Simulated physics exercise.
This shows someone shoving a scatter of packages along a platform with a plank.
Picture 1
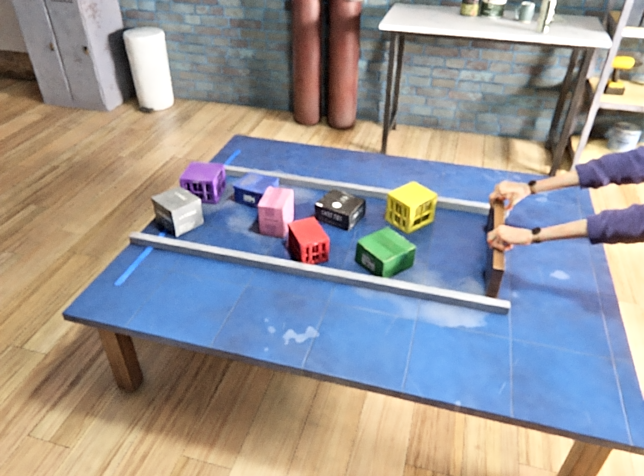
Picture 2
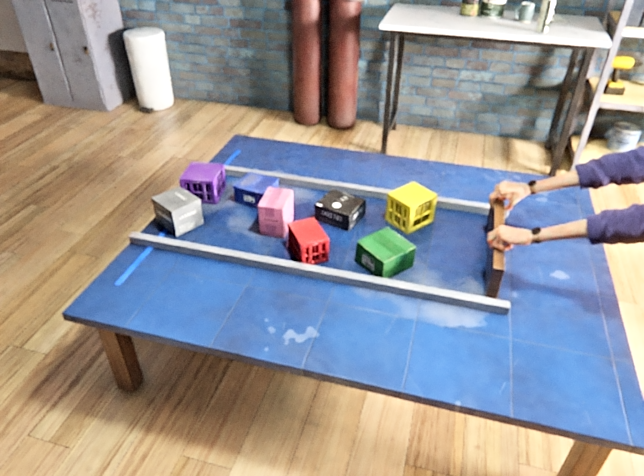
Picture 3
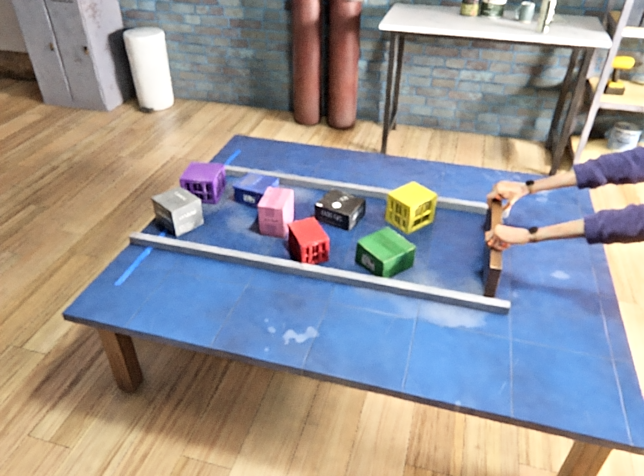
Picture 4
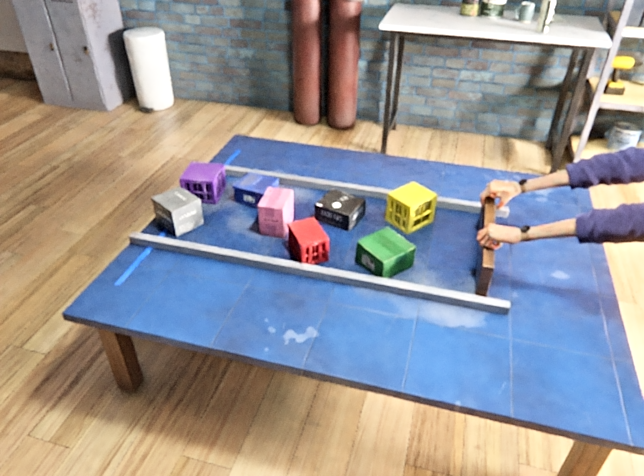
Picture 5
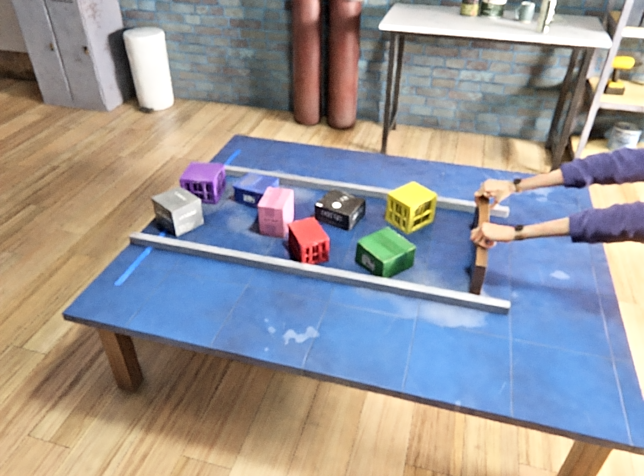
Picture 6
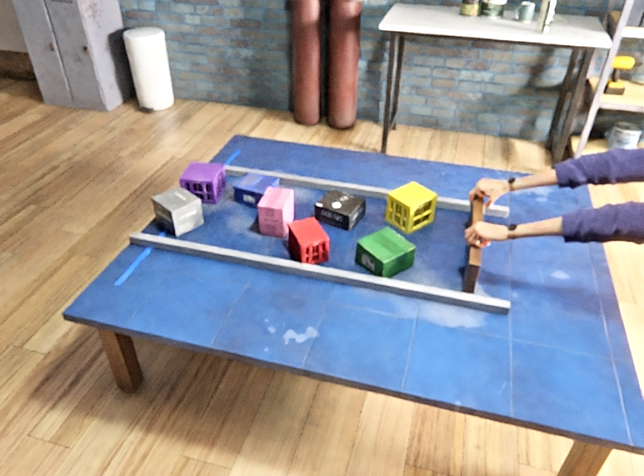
In this clip, two hands slide a wooden plank a short way left between two rails on a blue table, while the colourful crates and boxes scattered ahead of it stay still.
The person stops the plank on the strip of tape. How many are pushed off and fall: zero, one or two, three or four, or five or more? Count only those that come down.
Here the number that fall off is five or more.
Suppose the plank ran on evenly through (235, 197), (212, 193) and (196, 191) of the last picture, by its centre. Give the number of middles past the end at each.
It would be 3, 6 and 6.
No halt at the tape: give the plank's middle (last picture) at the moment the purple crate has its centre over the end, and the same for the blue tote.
About (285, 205), and (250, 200) for the other.
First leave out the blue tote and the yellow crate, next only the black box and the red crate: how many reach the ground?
Fallen: 4, and 3 in the other try.
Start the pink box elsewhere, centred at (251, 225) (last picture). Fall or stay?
The pink box is lost.
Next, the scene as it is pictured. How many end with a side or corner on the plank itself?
2 of them.
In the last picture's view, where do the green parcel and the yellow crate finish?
Near (148, 217) and (186, 177).
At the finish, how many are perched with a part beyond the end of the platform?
Overhanging: 2.
A little later, none off yet; purple crate at rest near (204, 183); grey box at rest near (178, 211); blue tote at rest near (257, 190).
When it is over, the number that fall off is five or more; down, black box, red crate, pink box, blue tote, grey box and purple crate.
